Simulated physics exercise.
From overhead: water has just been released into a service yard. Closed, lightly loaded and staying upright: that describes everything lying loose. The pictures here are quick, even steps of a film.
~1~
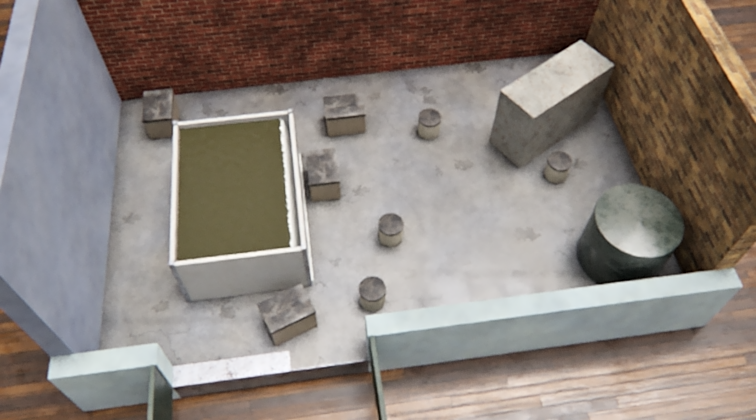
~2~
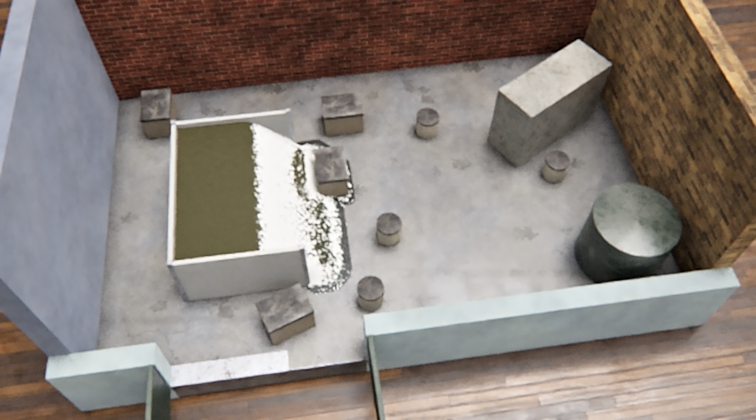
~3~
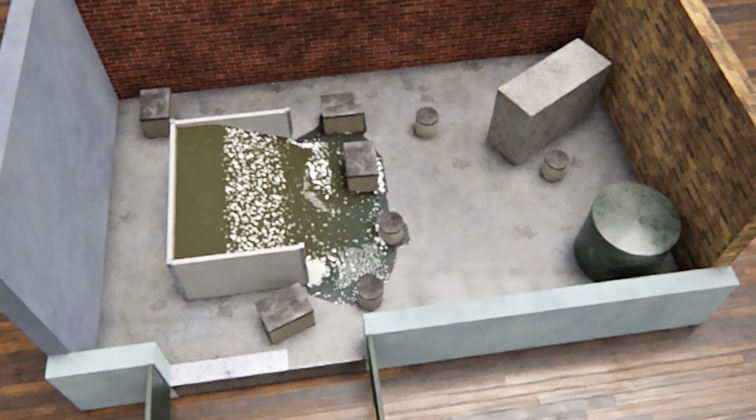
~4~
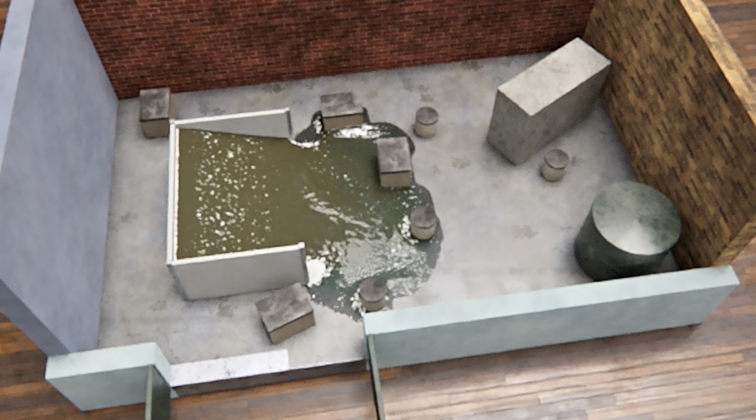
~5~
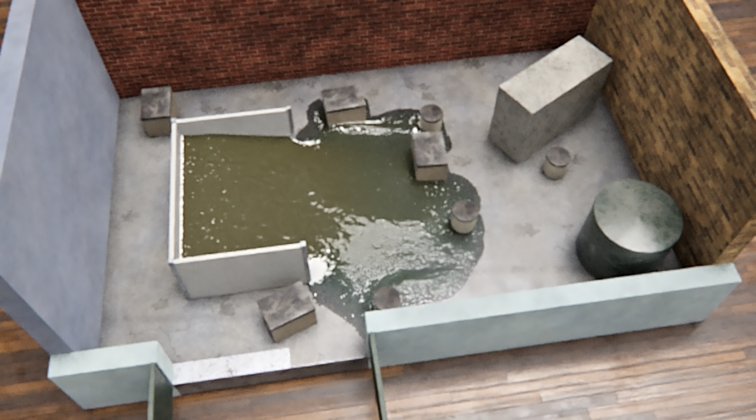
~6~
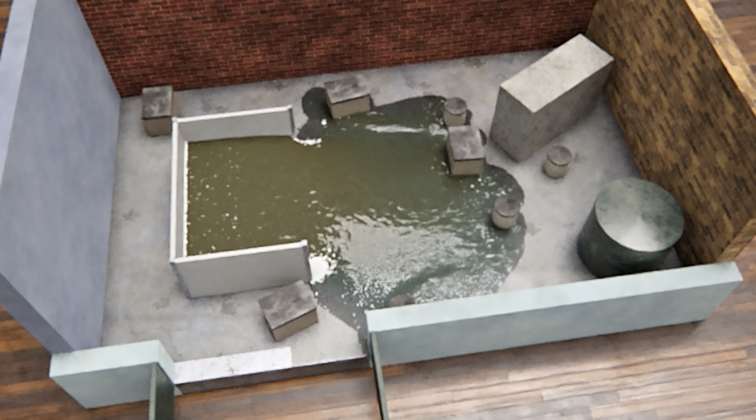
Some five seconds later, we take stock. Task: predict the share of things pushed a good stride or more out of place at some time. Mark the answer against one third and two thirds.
Two thirds or more of them.
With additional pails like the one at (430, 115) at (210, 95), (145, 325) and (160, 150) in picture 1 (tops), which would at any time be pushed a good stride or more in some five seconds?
Listed in order: Hardly budges, hardly budges, then hardly budges.
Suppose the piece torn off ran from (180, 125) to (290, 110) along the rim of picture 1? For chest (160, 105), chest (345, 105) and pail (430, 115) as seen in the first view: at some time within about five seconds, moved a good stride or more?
Here is how they go, in order: Dislodged that far, dislodged that far, and dislodged that far.
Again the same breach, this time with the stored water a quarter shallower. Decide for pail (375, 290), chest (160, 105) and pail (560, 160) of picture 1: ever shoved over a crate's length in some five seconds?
Respectively, gets that far, never gets that far, gets that far.
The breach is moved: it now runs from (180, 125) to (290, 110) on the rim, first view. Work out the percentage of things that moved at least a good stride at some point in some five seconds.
By my reckoning, around 50 percent.
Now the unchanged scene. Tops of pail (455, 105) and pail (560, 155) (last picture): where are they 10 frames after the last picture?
(588, 27) and (599, 109), about.
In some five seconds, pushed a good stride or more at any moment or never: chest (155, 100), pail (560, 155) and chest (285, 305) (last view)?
The first is not so far, the second driven that far, and the third not so far.
A moment on, 5 of 8 are well off their spots; 2 afloat.
Next, 6 of 8 are well off their spots; 4 afloat.
Later, 6 of 8 are well off their spots; 5 afloat.
In the end, 4 of 8 are well off their spots, and 6 have been at some point; 5 afloat.
